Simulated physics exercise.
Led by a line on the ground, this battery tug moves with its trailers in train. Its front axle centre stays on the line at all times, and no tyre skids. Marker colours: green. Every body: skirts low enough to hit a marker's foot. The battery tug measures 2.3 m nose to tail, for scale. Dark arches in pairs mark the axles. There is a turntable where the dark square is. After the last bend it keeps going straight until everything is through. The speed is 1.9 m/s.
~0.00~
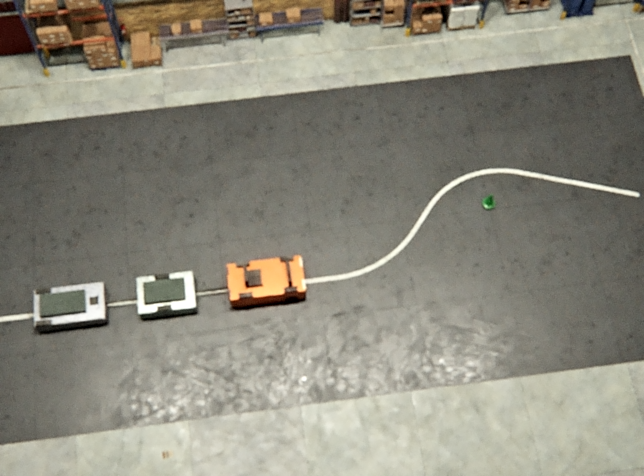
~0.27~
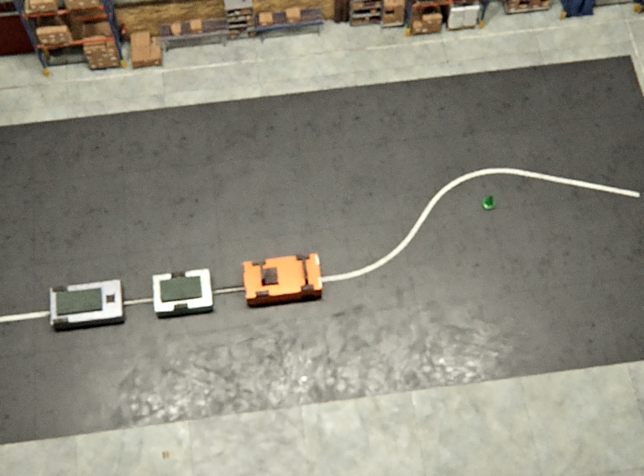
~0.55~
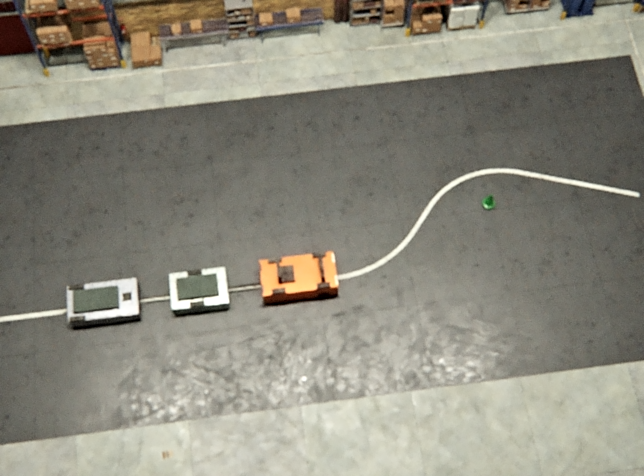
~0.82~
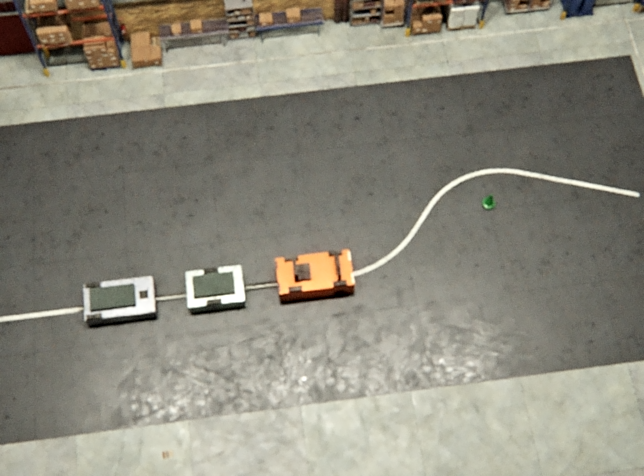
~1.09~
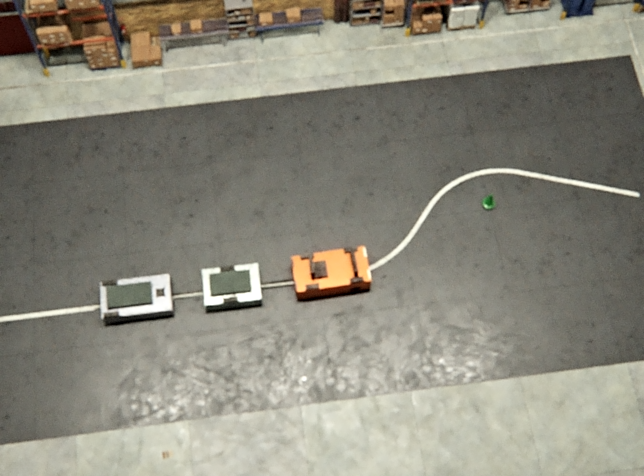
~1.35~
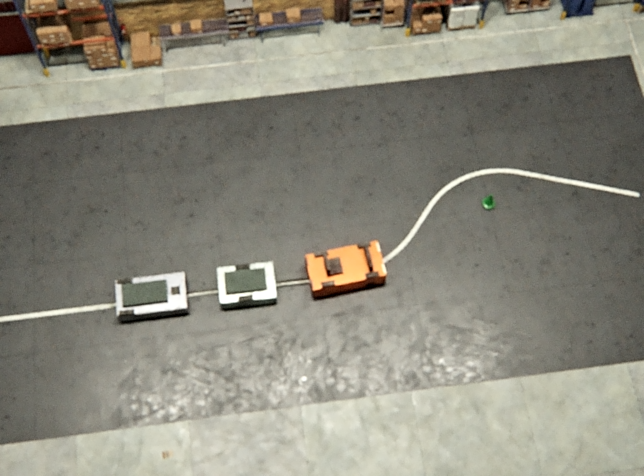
An orange vehicle pulls two pale trailers rightward along a white line, turning slightly left.
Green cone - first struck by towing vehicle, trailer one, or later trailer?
Trailer one.
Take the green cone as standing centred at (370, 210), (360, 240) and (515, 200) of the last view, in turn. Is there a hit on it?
In the first spot it is left alone, in the second contacted, and in the third contacted.
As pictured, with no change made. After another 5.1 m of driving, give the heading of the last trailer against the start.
The last trailer ends up roughly 5° off its starting direction.
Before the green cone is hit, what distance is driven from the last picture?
After roughly 8.0 metres.
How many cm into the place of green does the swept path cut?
For green, it's 40.
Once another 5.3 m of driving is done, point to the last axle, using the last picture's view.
It ends up close to (284, 276).
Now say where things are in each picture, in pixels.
The first picture shows nose (298, 273); last axle (44, 307); still straight; green (489, 201); 2 trailers.
The second picture shows nose (315, 271); last axle (60, 305); still straight.
The third picture shows nose (331, 269); last axle (77, 303); still straight.
The fourth picture shows nose (347, 267); last axle (94, 301); still straight.
The fifth picture shows nose (363, 264); last axle (110, 299); turned 2°.
The sixth picture shows nose (377, 259); last axle (126, 297); turned 5°; green (489, 201).
After 4.5 s, the last axle is at (304, 270) of the last picture, 15 cm off the line.
After 5.7 s, the last axle is at (361, 243) of the last picture, 70 cm off the line; the first trailer has hit green.
After 10.8 s, the last axle is at (632, 188) of the last picture, 15 cm off the line; 1 of 1 struck in all.
